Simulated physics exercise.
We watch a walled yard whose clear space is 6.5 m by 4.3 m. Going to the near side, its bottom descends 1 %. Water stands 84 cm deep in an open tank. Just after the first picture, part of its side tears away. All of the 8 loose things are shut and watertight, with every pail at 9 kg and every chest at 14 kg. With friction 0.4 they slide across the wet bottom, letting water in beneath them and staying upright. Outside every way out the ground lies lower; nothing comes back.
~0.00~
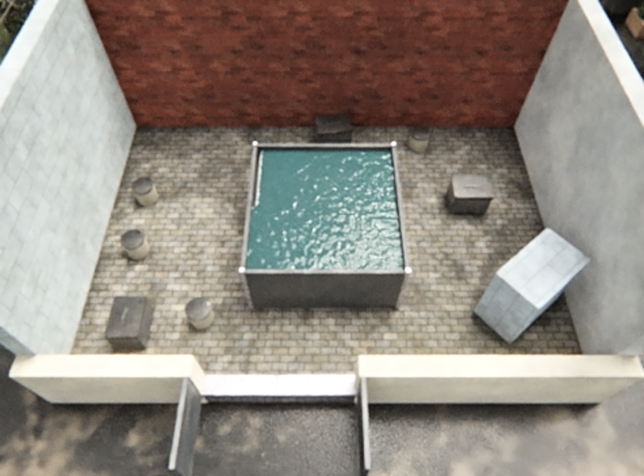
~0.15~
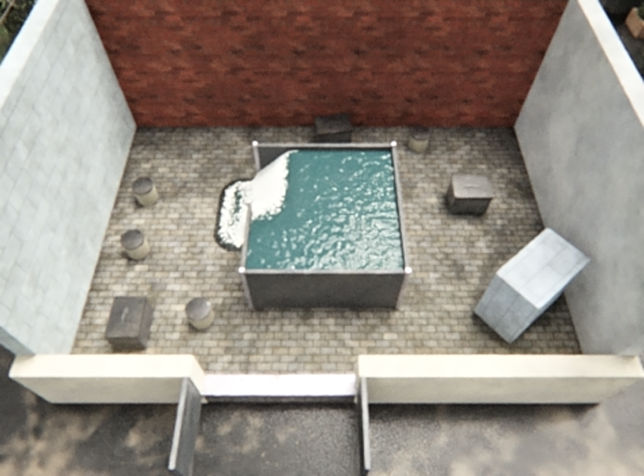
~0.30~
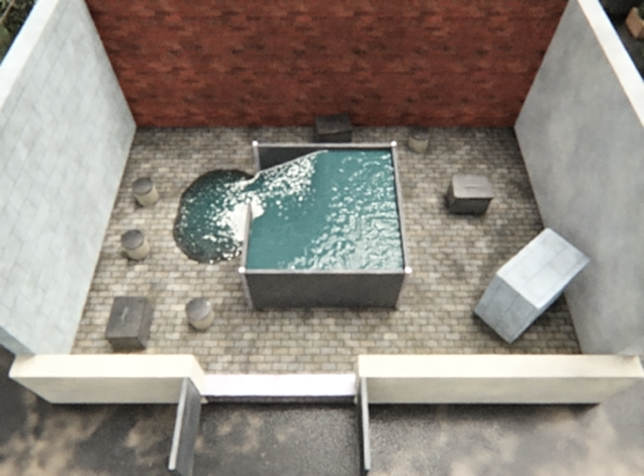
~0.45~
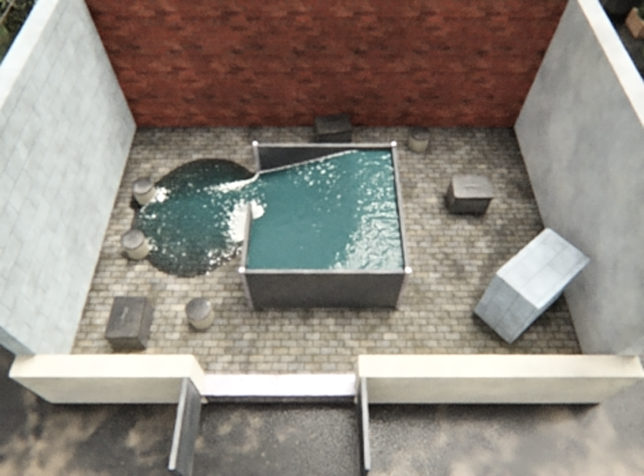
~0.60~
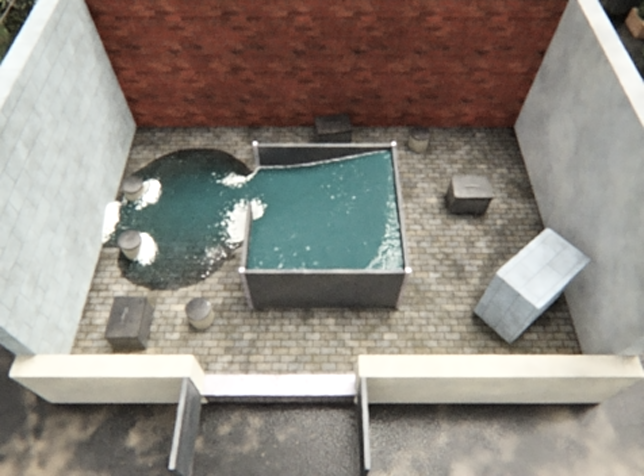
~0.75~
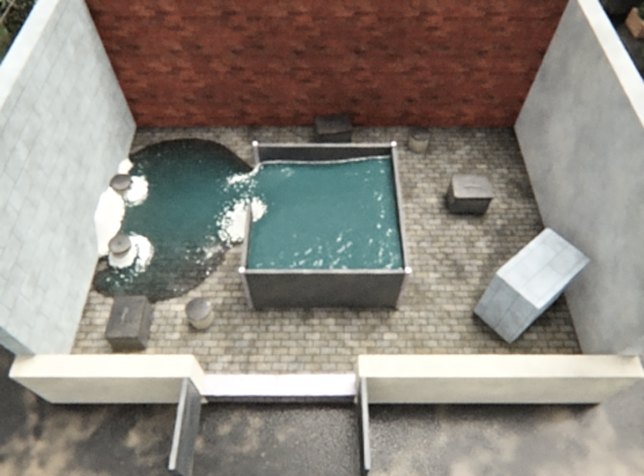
In a walled yard, water pours from a tank's left side and shifts two pails.
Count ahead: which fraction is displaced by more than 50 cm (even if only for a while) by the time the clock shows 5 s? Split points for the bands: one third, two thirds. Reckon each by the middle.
My call: Two thirds or more.
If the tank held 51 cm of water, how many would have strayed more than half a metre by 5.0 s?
Result: 6.
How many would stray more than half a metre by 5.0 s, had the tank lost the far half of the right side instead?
You'd get 4 in that case.
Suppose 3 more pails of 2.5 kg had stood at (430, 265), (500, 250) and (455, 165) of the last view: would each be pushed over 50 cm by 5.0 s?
Answers in order are does not cross, does not cross and crosses the line.
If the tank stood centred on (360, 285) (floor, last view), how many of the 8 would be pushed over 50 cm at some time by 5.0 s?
Count: 8.
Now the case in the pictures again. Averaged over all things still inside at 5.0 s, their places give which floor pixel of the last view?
It sits at about (414, 219).
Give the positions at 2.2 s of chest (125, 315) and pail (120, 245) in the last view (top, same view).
Around (176, 321) and (168, 351).
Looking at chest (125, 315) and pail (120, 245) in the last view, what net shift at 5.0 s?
Respectively, 100 centimetres and 350 centimetres.
After 1.1 s 1 of 8 are over 50 cm from their spots; 2 afloat.
After 2.2 s 3 of 8 are over 50 cm from their spots; 2 afloat.
After 3.5 s 6 of 8 are over 50 cm from their spots; 1 afloat.
After 5.0 s 8 of 8 are over 50 cm from their spots, and 8 have been at some point; 3 afloat.
